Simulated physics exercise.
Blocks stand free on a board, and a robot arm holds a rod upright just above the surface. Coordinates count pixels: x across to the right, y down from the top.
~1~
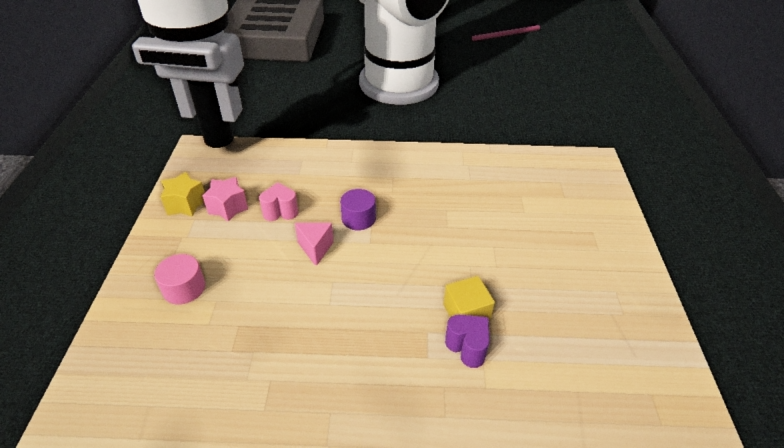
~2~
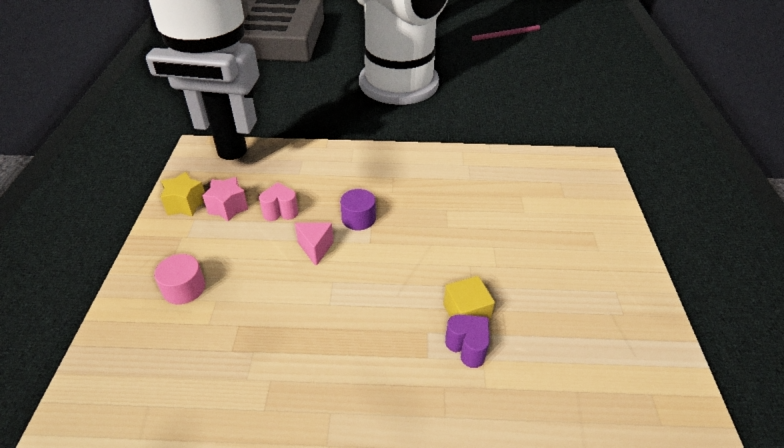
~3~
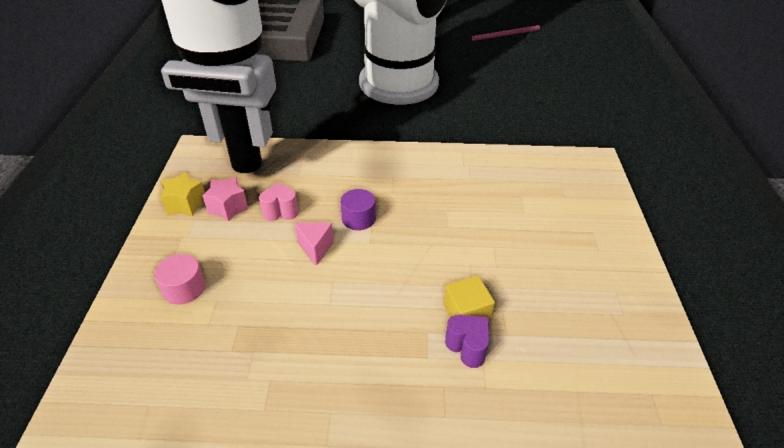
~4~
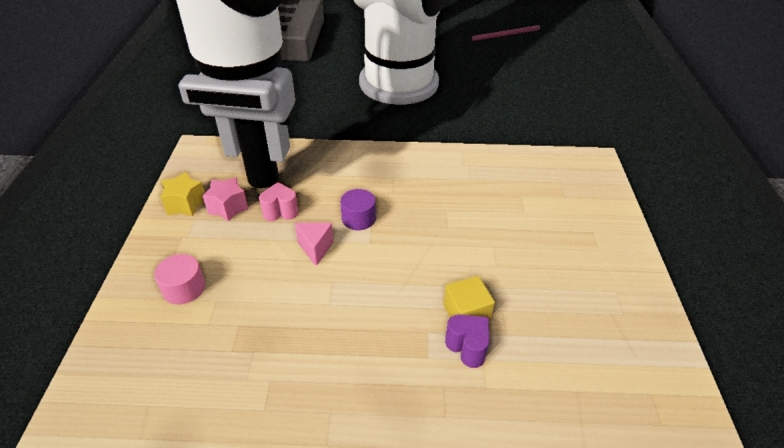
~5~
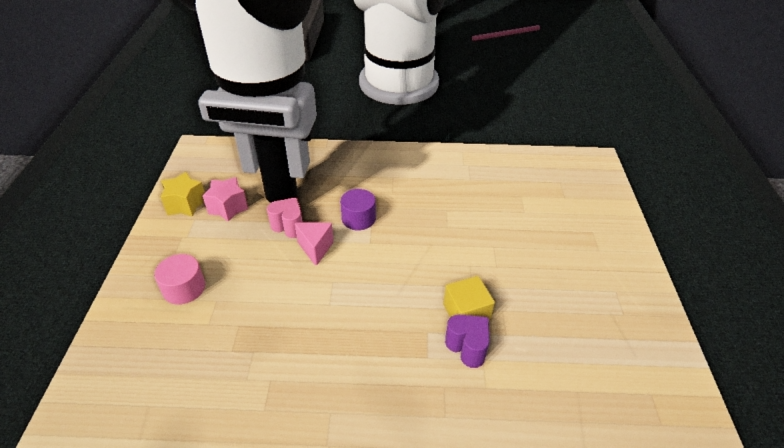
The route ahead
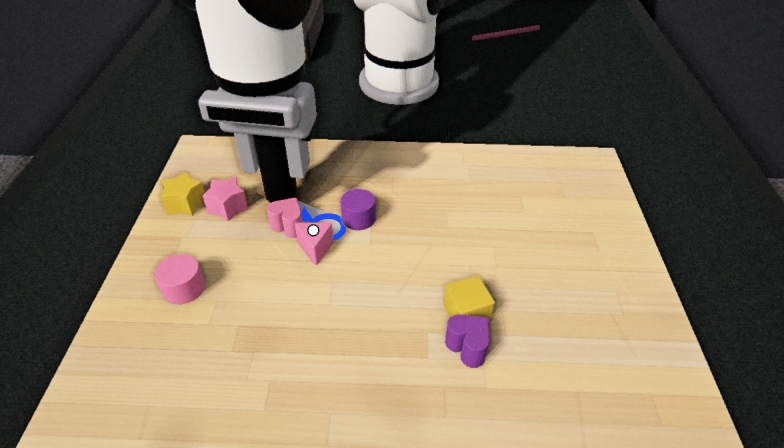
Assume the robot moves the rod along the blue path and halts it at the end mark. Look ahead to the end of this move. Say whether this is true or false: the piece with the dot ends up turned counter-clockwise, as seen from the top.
That claim is true.
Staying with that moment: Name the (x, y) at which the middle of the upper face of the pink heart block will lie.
It will likely be found at (294, 221).
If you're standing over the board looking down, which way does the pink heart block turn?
It swings round clockwise.
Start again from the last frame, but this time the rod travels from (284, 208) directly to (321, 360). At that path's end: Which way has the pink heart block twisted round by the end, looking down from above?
It swings round clockwise.
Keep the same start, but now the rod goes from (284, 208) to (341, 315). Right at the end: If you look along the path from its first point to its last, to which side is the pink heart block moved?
The right-hand side.
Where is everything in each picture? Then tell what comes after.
The first picture shows lower end of the rod (219, 140), tops of blocks, pink heart block (277, 193), pink triangular block (313, 230), purple circle (358, 200).
The second picture shows rod (232, 151), blocks as before.
The third picture shows rod (247, 164), blocks as before.
The fourth picture shows rod (263, 179), blocks as before.
The fifth picture shows rod (282, 195), pink heart block (286, 208), pink triangular block (313, 230), purple circle (358, 200).
The drawn path runs from (284, 208) to (327, 227); the dot is on the pink triangular block.
On the path given first. Halfway along, rod (304, 204); pink heart block (293, 219), turned 40° clockwise; pink triangular block (313, 235), turned 30° anticlockwise.
At the end, rod (326, 214); pink heart block (294, 221), turned 45° clockwise; pink triangular block (313, 235), turned 35° anticlockwise; purple circle not moved.
